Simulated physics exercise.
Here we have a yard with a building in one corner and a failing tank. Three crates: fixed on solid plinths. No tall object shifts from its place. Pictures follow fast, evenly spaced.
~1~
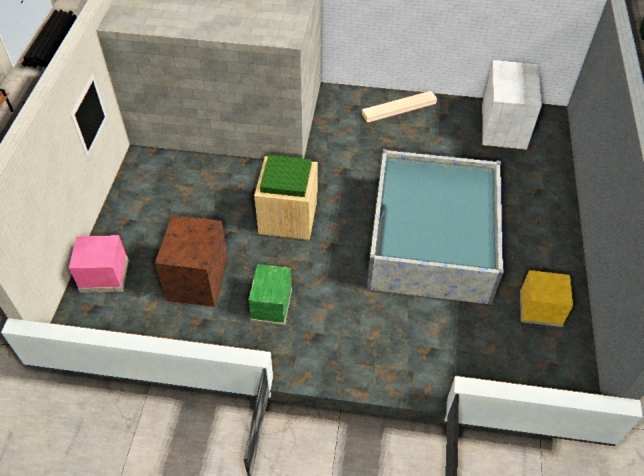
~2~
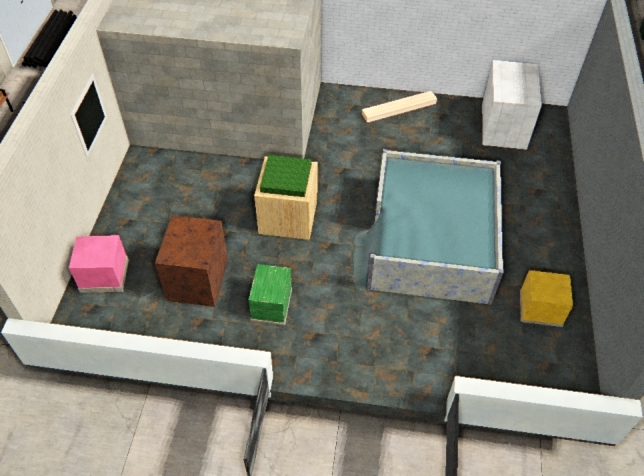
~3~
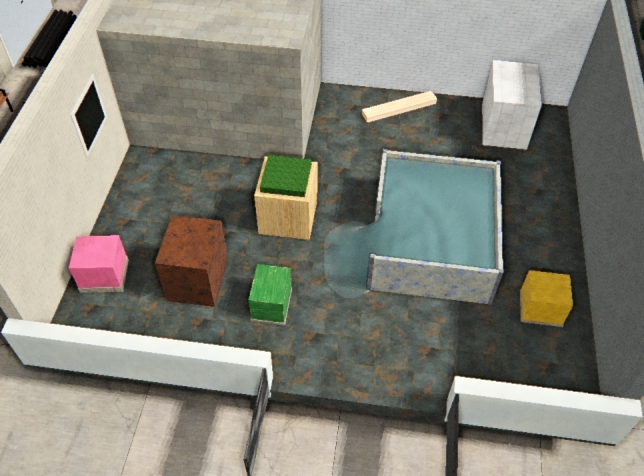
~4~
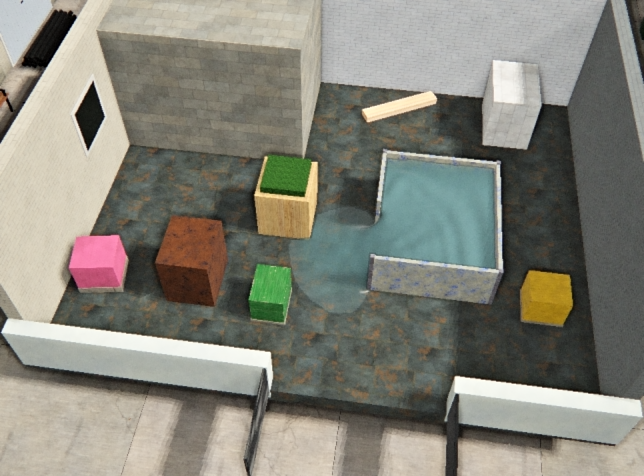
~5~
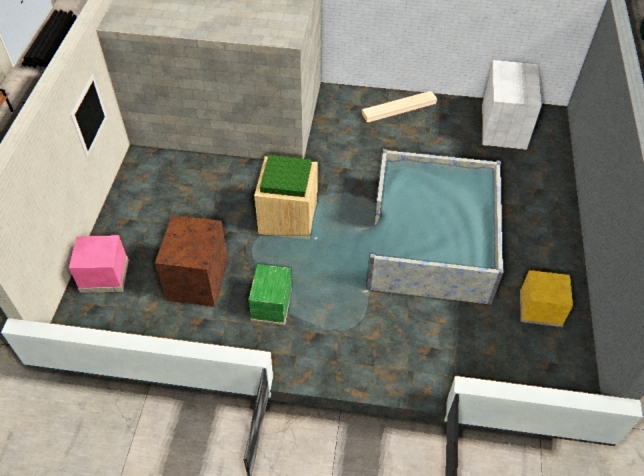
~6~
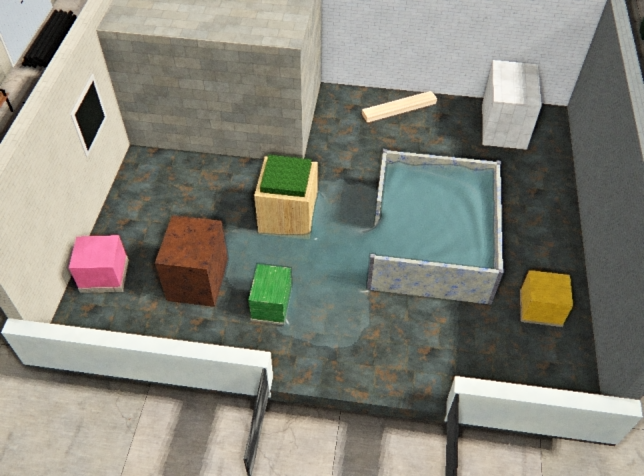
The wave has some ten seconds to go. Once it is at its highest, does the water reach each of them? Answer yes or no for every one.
Green crate: Yes, it gets wet; pink crate: Yes, it gets wet; yellow crate: No, it stays dry.
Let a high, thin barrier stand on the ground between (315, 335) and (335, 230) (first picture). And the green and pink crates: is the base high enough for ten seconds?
Green is left untouched; pink is left untouched.
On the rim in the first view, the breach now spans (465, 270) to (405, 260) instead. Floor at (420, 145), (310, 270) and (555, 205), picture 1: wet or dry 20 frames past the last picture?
Spot one: Spared by the leak. Spot two: Spared by the leak. Spot three: Reached by the flood.
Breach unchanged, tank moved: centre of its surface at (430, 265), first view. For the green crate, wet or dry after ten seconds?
Green: Overtopped.
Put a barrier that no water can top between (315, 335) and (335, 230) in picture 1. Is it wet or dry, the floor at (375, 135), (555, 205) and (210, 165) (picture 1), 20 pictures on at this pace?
First inundated, then unwetted, then inundated.
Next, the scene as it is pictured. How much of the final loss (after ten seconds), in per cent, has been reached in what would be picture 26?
It works out at roughly 40 per cent.
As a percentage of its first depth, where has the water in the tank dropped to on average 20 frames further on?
My reading: Near 38 %.
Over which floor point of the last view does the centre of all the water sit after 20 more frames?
My pick is pixel (317, 237).
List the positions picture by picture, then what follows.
In the first picture, the water tank at (438, 211) is whole and still.
In the second picture, the front is at (359, 286), out from the gap at (375, 250).
In the third picture, water pours out at (375, 251) and has run to (335, 231).
In the fourth picture, the front is at (295, 241), out from the gap at (375, 252).
In the fifth picture, the front is at (256, 256), out from the gap at (375, 252).
In the sixth picture, water pours out at (375, 251) and has run to a hidden place.
A moment on, water covers 25 % of the floor; the green crate water round its plinth, the pink crate water round its plinth, the yellow crate not reached.
Next, water covers 40 % of the floor; the green crate water round its plinth, the pink crate water round its plinth, the yellow crate not reached.
Then, water covers 55 % of the floor; the green crate water round its plinth, the pink crate water round its plinth, the yellow crate not reached.
Later, water covers 65 % of the floor; the green crate water round its plinth, the pink crate water round its plinth, the yellow crate not reached.
In the end, water covers 85 % of the floor; the green crate was topped, the pink crate was topped, the yellow crate stayed above the water.
